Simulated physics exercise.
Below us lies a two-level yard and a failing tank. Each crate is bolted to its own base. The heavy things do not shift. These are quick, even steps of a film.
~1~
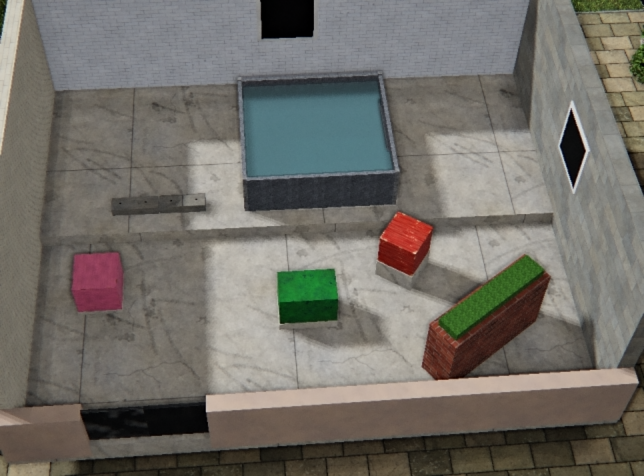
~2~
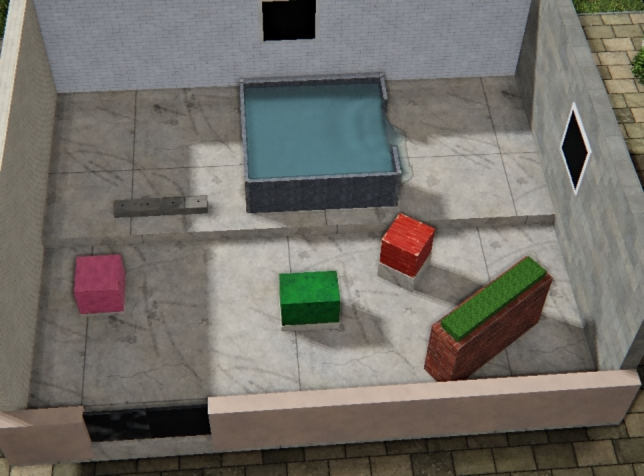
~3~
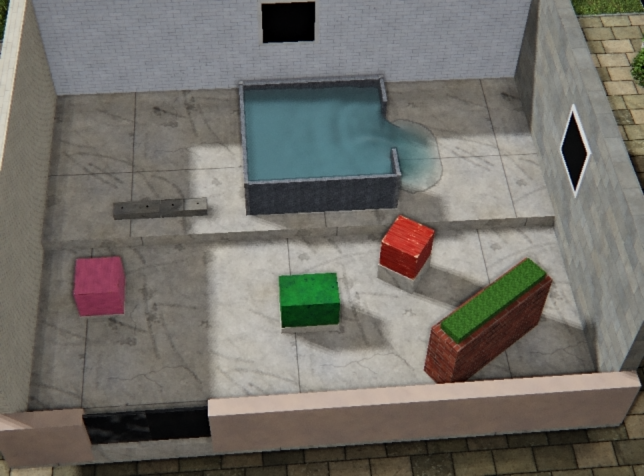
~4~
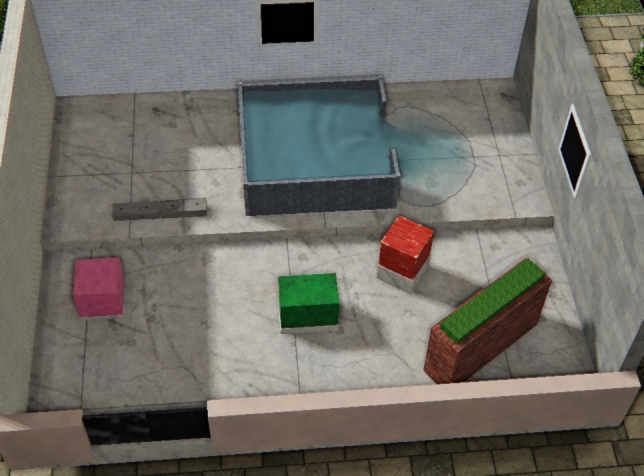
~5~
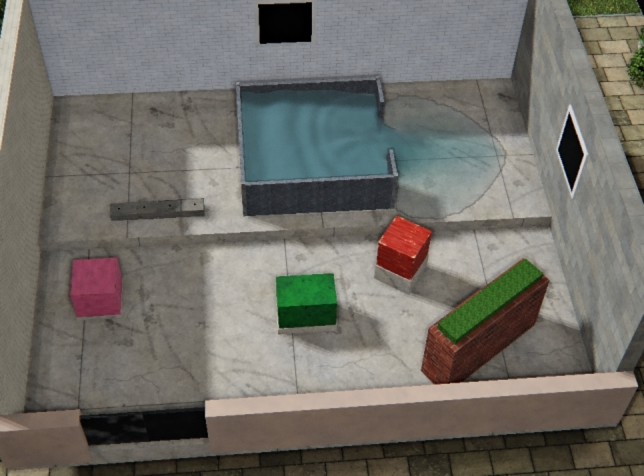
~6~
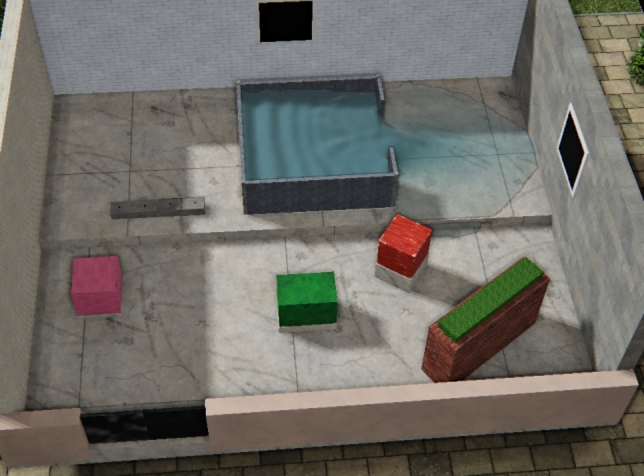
In the video, a raised tank of water in a walled two-level yard opens on its right side, and water pours out and spreads rightward across the upper paving, while the pink, green and red blocks below stay still.
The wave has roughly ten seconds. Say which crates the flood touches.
In the end: The green crate escapes dry; the pink crate is wetted; the red crate escapes dry.
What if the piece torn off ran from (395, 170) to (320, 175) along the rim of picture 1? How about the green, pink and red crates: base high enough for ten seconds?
Then: Green is topped, pink ends up wet, red is topped.
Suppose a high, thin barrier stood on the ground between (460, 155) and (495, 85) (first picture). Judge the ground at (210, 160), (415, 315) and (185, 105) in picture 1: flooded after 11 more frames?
In turn: Free of water, clear, dry.
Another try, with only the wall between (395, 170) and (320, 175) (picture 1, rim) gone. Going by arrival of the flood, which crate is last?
The pink one.
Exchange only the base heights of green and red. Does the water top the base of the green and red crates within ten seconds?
Then: The green crate escapes it; the red crate remains dry.
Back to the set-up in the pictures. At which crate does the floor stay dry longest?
The pink-painted one.
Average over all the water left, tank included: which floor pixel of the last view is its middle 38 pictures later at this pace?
At about (401, 201).
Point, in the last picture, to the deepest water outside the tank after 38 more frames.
Near (600, 399).
A moment on, water covers 20 % of the floor; the green crate not reached, the pink crate not reached, the red crate water round its plinth.
Next, water covers 20 % of the floor; the green crate not reached, the pink crate not reached, the red crate water round its plinth.
Then, water covers 30 % of the floor; the green crate not reached, the pink crate not reached, the red crate water round its plinth.
Later, water covers 60 % of the floor; the green crate water round its plinth, the pink crate not reached, the red crate water round its plinth.
In the end, water covers 85 % of the floor; the green crate stayed above the water, the pink crate was topped, the red crate stayed above the water.
